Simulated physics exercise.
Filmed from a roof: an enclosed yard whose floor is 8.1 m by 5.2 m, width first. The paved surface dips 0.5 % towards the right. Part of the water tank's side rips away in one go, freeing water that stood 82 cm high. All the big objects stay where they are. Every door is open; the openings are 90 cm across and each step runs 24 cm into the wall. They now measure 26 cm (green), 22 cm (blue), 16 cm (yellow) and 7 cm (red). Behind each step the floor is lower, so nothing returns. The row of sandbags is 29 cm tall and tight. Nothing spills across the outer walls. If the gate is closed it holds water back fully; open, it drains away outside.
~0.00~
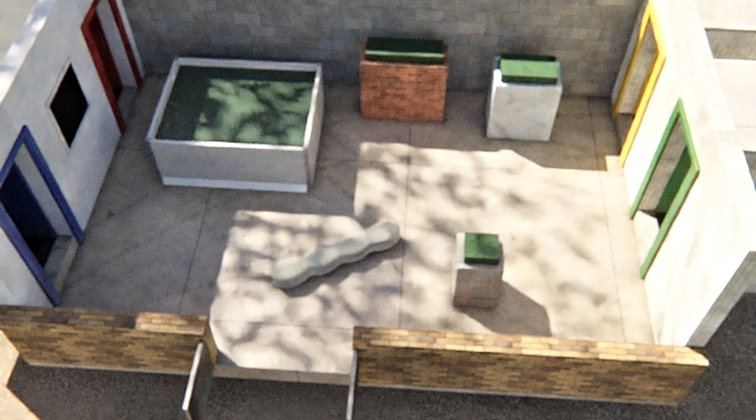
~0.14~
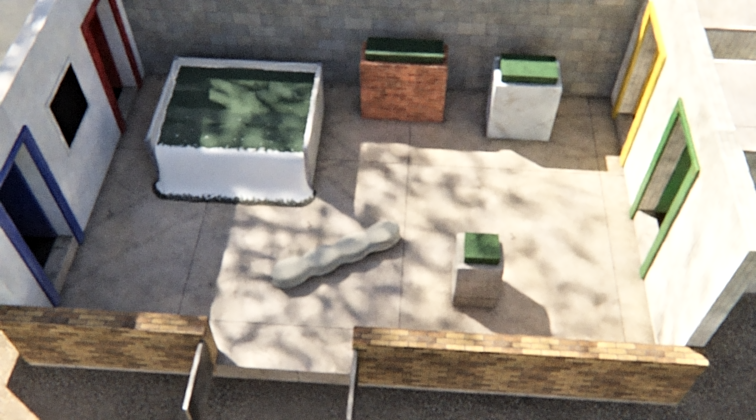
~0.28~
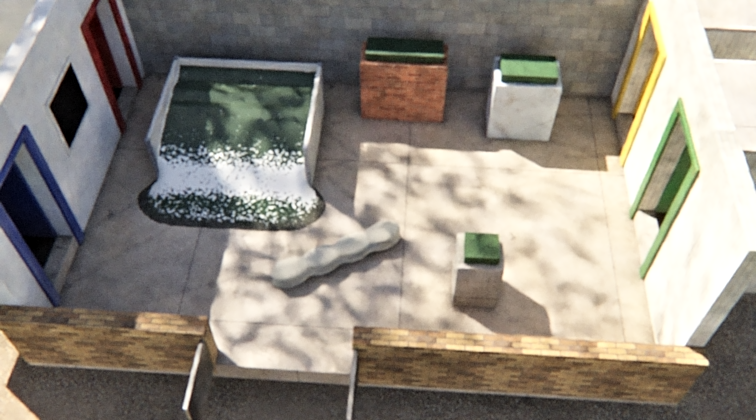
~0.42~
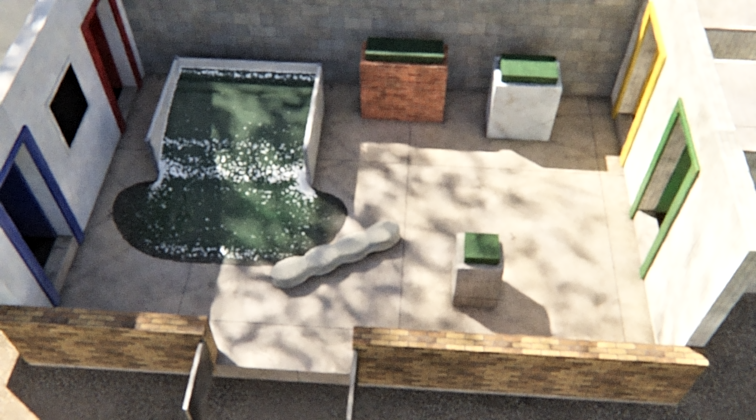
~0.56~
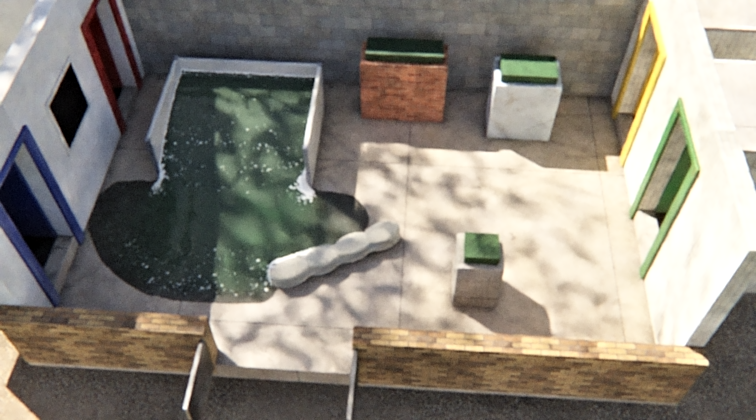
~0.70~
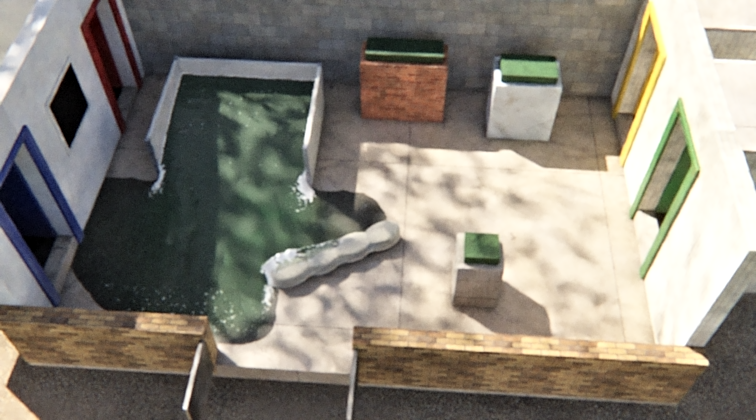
Dark green water bursts from the tank's front and spreads across the yard around a pale, lumpy barrier.
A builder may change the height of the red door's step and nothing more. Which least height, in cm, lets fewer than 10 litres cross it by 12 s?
At least 16 cm or so.
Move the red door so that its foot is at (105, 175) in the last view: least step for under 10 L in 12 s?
About 9.0 cm.
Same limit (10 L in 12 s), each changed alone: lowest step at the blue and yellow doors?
About 31 cm at blue and 8.5 cm at yellow.
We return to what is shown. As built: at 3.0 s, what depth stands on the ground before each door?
In cm: Green 0, blue 28, yellow 0, red 0.
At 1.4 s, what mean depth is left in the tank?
Roughly 33 cm on average.
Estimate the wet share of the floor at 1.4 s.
Near 30 per cent is wet.
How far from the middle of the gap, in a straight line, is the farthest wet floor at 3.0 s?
About 5.0 m.
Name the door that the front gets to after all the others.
Last comes the green one.
After 1.4 s water covers 30 % of the floor, deepest (53 cm) near (209, 335); it has not reached the red door.
After 3.0 s water covers 50 % of the floor, deepest (31 cm) near (45, 337); it has not reached the red door.
After 12.0 s water covers 90 % of the floor, deepest (10 cm) near (125, 342); 6 cm at the red door, 72 litres in over its 7 cm step.
At the red door as built, the water arrived by 3.4 s and peaked near 14 cm at 4.8 s.
With a step of 14 cm, 15 litres would have come in within the 12 s; with 19 cm, 3 litres. So under 10 litres takes about 16 cm.
